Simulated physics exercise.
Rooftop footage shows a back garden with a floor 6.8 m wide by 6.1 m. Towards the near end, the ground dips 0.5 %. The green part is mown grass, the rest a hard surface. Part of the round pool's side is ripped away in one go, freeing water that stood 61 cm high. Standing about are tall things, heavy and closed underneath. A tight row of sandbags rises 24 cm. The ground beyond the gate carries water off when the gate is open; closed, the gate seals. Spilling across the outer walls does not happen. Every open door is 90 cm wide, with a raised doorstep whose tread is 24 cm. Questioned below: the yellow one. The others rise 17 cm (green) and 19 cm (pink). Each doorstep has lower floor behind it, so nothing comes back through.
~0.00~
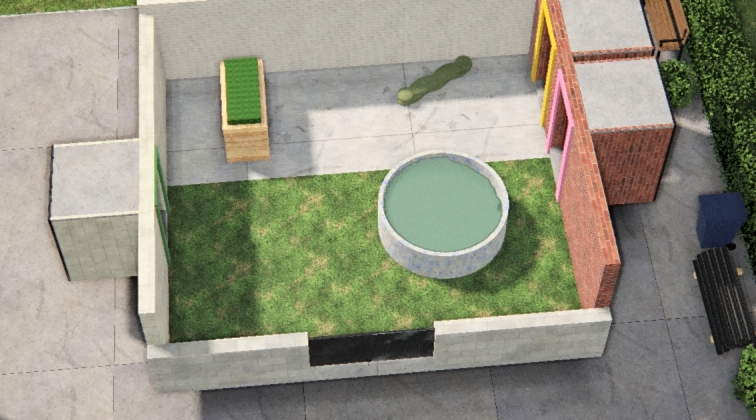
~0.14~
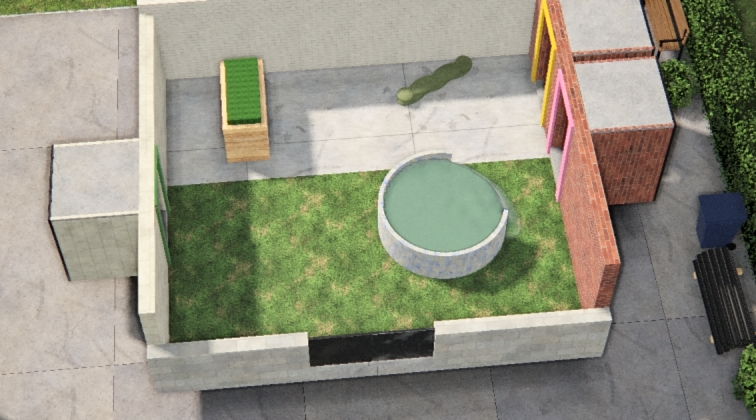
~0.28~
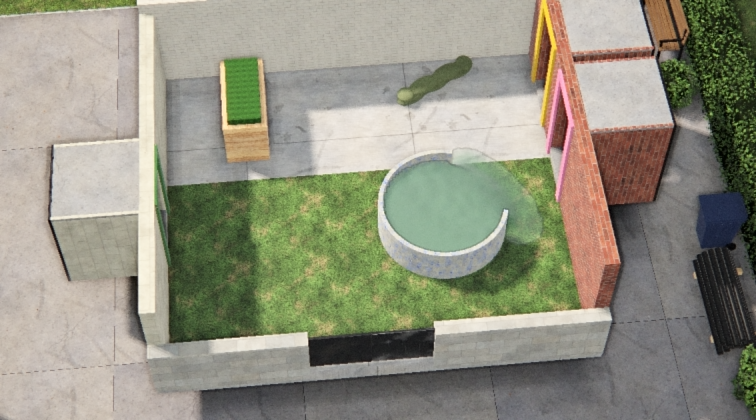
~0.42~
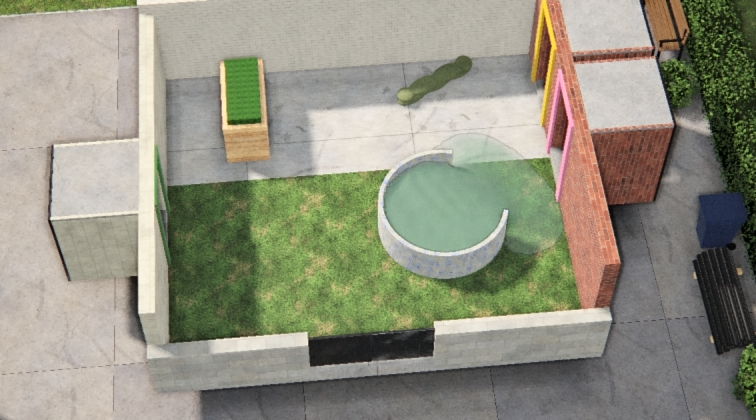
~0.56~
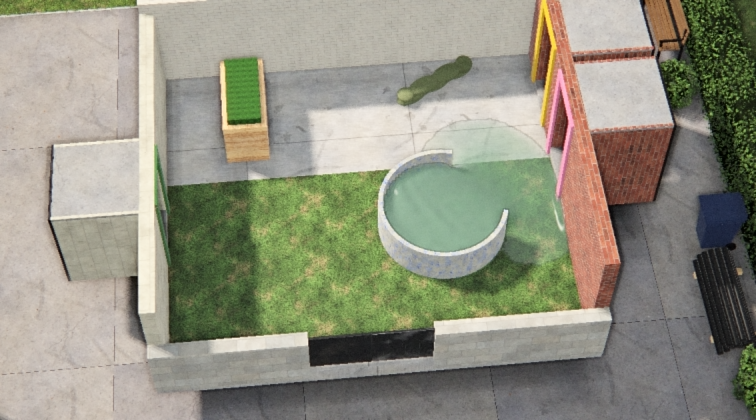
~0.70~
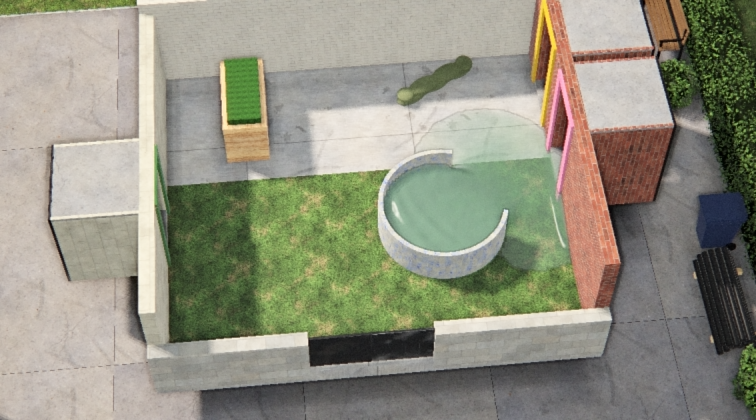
The clip opens on a walled garden with a full round pool standing still on grass beside paving. Part of the pool's right side disappears, leaving a gap, and greenish water pours out through it. The water spreads in a widening sheet over the grass and paving, reaching the red brick wall.
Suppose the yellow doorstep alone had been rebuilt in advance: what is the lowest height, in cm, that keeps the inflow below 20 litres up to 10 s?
About 17 cm.
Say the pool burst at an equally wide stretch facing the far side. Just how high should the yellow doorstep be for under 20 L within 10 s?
It needs to be about 19 cm high.
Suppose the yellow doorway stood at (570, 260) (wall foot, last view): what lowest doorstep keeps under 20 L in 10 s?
Minimum: Close to 6.5 cm.
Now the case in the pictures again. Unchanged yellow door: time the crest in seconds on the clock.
The level tops out around 3.8 s.
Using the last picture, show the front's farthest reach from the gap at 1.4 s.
Look about (523, 60) in the last picture.
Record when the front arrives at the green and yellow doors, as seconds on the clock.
Arrival times - green 8.5 seconds, yellow 0.9 seconds.
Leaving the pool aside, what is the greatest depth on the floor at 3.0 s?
It gets to close to 32 centimetres there.
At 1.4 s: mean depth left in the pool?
It averages close to 33 centimetres.
After 1.4 s water covers 20 % of the floor, deepest (34 cm) near (550, 192); 16 cm at the yellow door, 5 litres in over its 8 cm doorstep.
After 3.0 s water covers 30 % of the floor, deepest (32 cm) near (523, 60); 15 cm at the yellow door, 39 litres in over its 8 cm doorstep.
After 10.0 s water covers 90 % of the floor, deepest (8 cm) near (536, 339); 5 cm at the yellow door, 135 litres in over its 8 cm doorstep.
At the yellow door as built, the water arrived by 1.0 s and peaked near 19 cm at 3.8 s.
Run again over the same 10 s with other heights there, 49 litres in over 13.5 cm, 13 litres over 18.5 cm. The limit of 20 litres is kept from about 17 cm up.
